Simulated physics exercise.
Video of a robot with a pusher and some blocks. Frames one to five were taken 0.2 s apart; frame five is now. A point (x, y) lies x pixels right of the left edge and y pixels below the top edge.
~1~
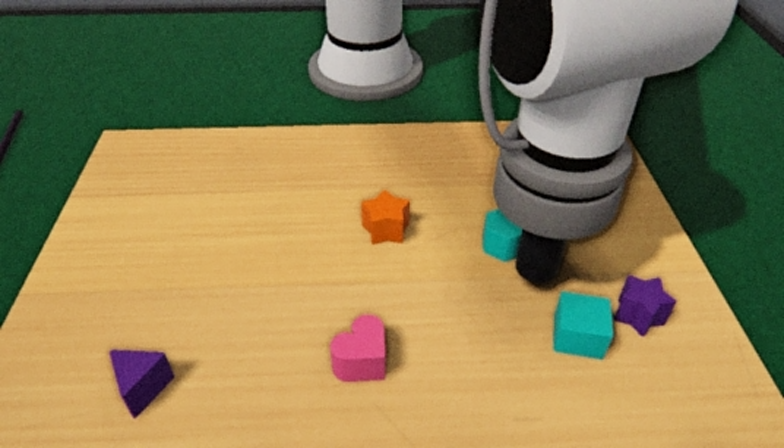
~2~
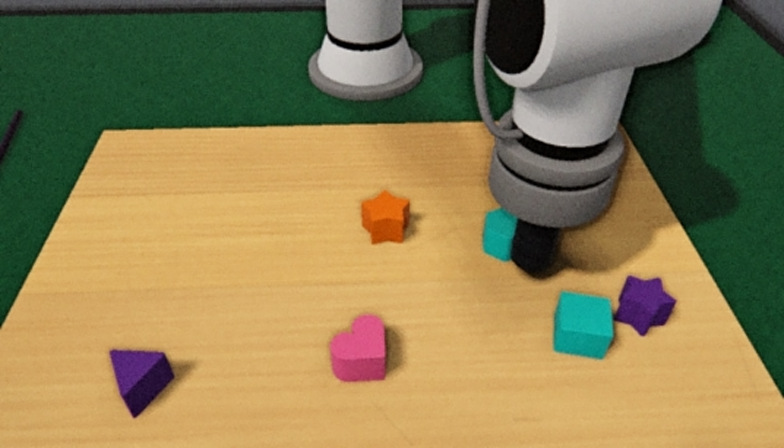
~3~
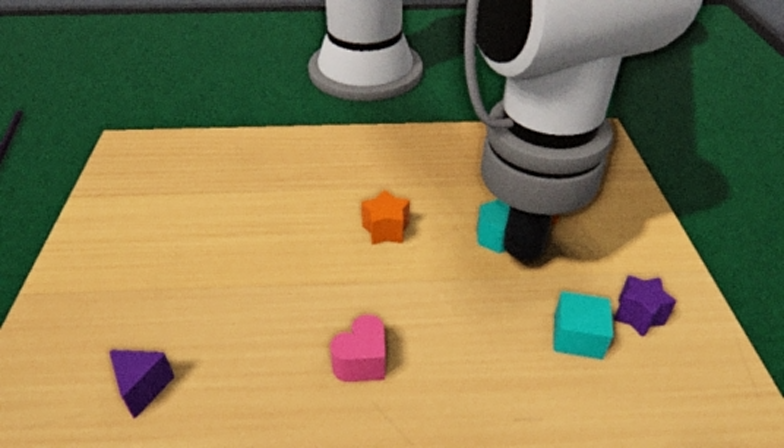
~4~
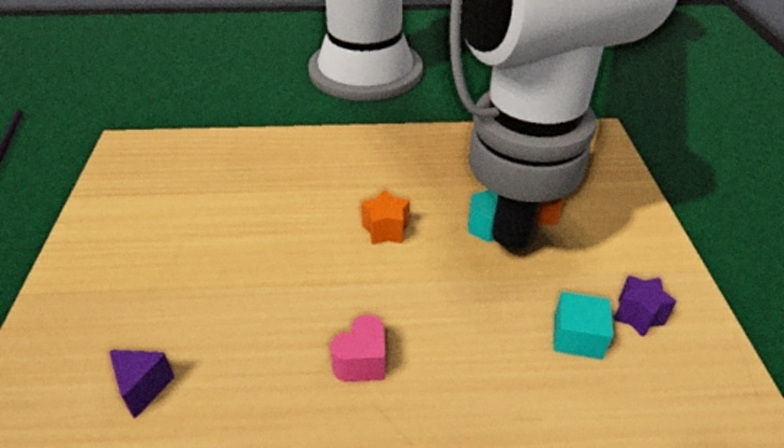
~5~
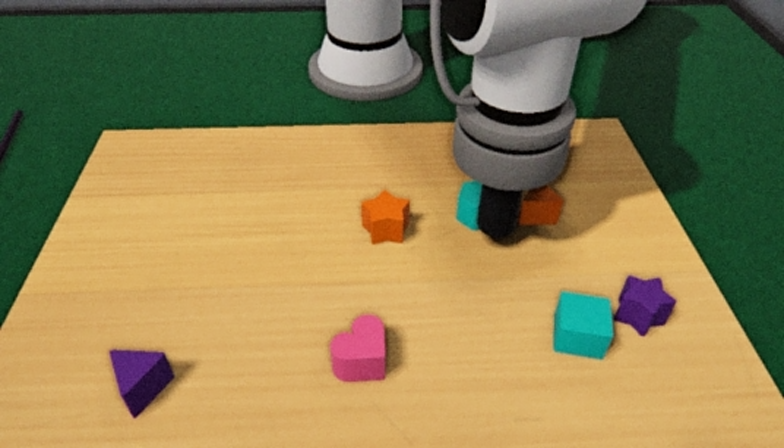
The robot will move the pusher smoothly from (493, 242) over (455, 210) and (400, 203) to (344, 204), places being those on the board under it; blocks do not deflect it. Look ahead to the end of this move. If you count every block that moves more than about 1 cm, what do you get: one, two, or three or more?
The number of blocks that move over 1 cm is one.
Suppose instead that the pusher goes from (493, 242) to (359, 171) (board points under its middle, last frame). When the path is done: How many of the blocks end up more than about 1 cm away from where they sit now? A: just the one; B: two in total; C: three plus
Choice A: Just the one.
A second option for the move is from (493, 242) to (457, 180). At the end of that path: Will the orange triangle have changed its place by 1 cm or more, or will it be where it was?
It ends up on the same spot.
The first path, step by step. One third of the way, pusher (455, 194); turquoise hexagon (452, 162), turned 25° clockwise.
Two thirds of the way, pusher (399, 187); turquoise hexagon (449, 160), turned 30° clockwise.
At the end, pusher (343, 189); orange star block (380, 207), turned 25° anticlockwise; turquoise hexagon (449, 160), turned 30° clockwise; orange triangle still.
